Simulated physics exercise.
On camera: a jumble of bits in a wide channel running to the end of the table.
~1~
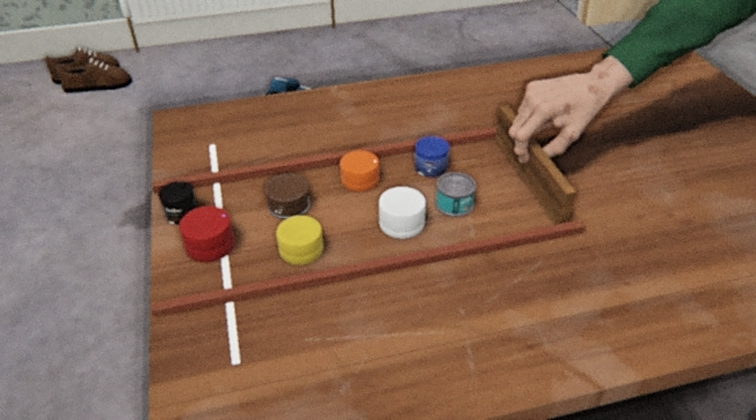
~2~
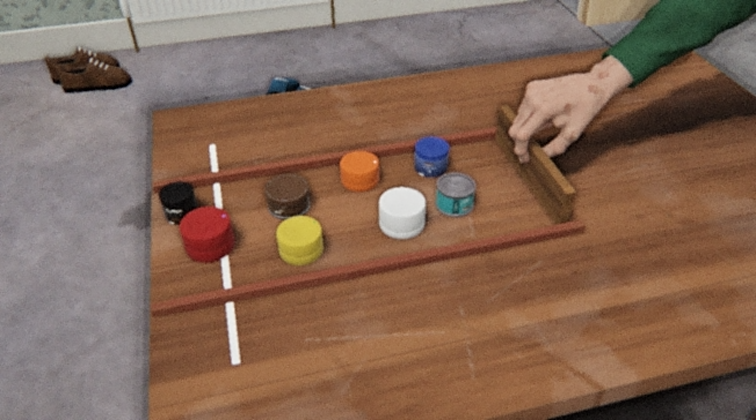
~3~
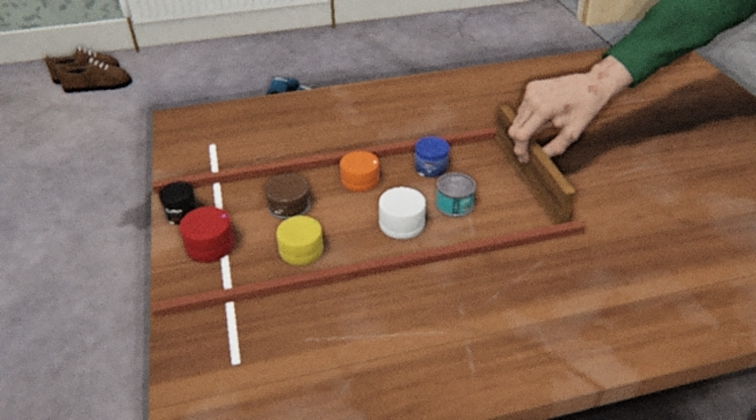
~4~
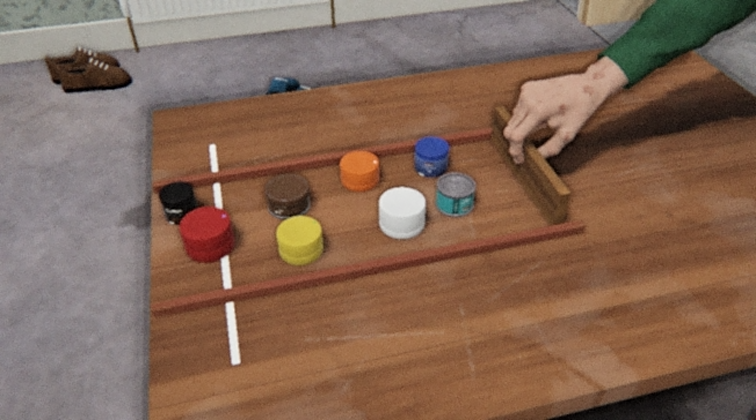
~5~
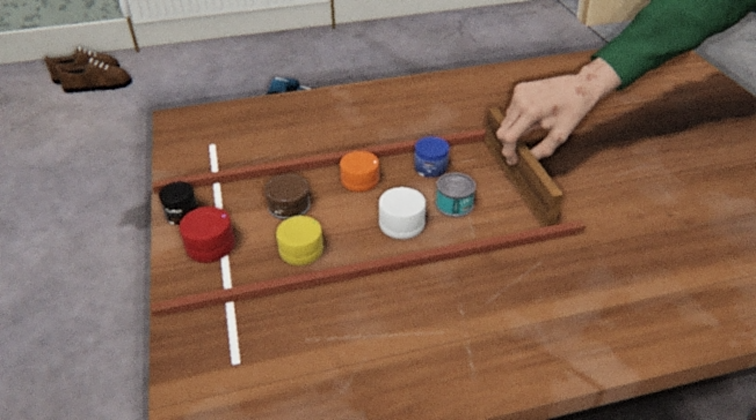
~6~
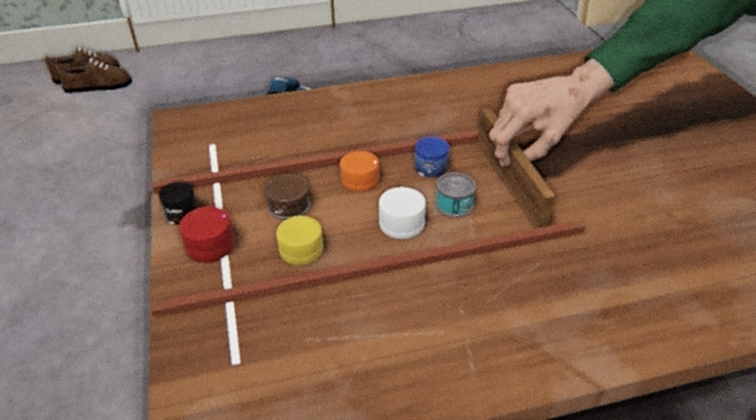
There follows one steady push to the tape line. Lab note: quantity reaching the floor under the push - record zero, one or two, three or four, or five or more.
I predict the count lost over the end will be one or two.
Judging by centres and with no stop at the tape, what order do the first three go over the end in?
First the black tub, then the red lid, then the yellow lid.
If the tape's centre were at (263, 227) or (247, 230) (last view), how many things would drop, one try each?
Respectively 0 and 0.
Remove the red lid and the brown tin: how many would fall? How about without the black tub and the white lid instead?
Tally per try: 1 / 0.
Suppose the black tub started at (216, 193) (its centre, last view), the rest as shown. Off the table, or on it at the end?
In the end the black tub ends up off.
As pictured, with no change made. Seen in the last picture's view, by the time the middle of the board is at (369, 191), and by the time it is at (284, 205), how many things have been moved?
So far 6, and 7 at the second.
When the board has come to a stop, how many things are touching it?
Tally at the end: 3.
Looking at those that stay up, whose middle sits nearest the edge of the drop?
It is the yellow lid.
Early on, none off yet; black tub at rest near (179, 203); red lid at rest near (208, 234); brown tin at rest near (288, 197).
Finally, the number that fall off is one or two; lost, red lid and black tub.
